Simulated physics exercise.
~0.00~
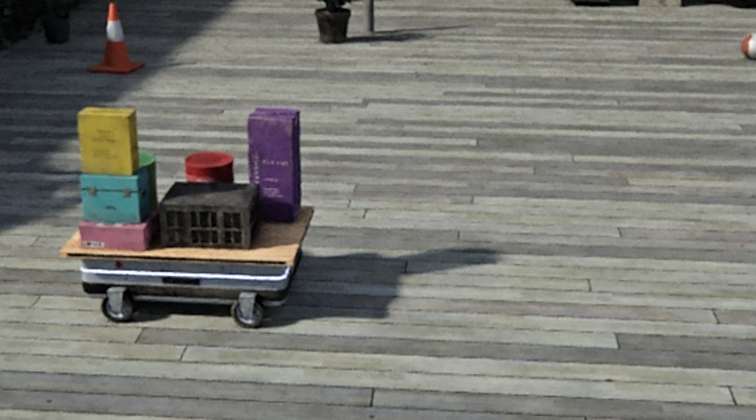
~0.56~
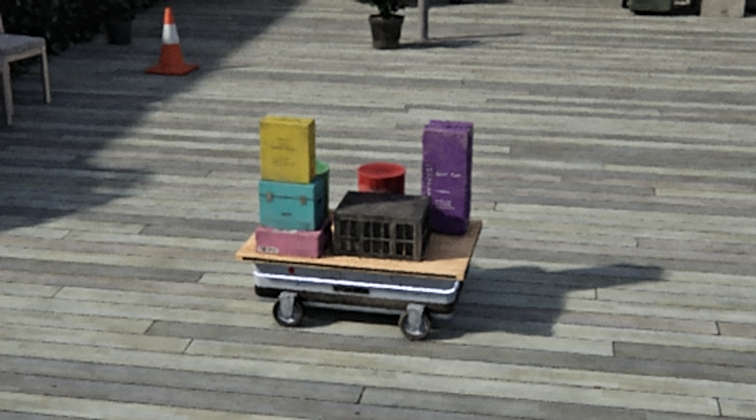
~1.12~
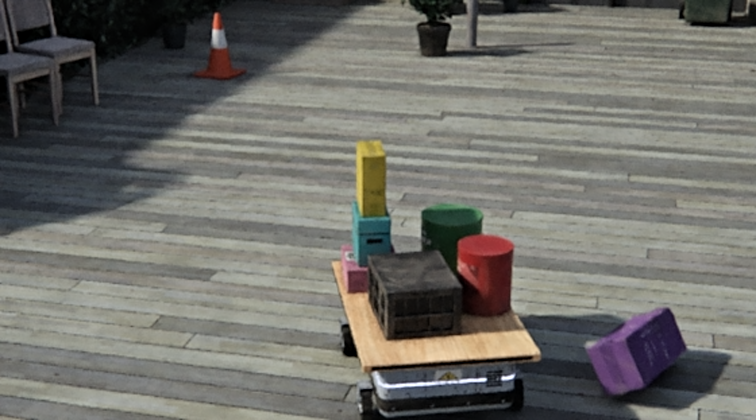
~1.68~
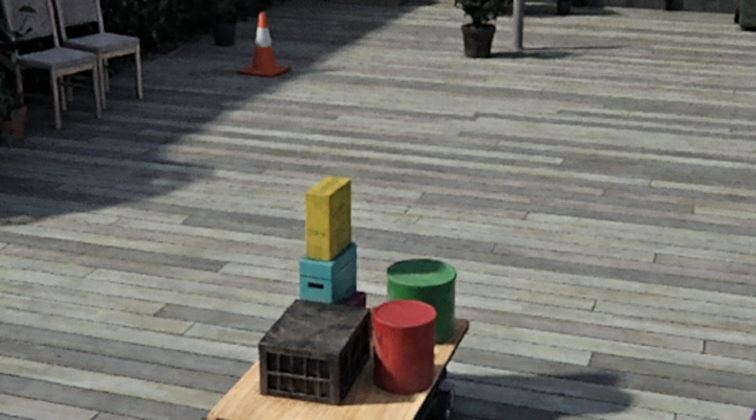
A loaded cart rolls right, then turns toward the viewer, and its purple box falls off.
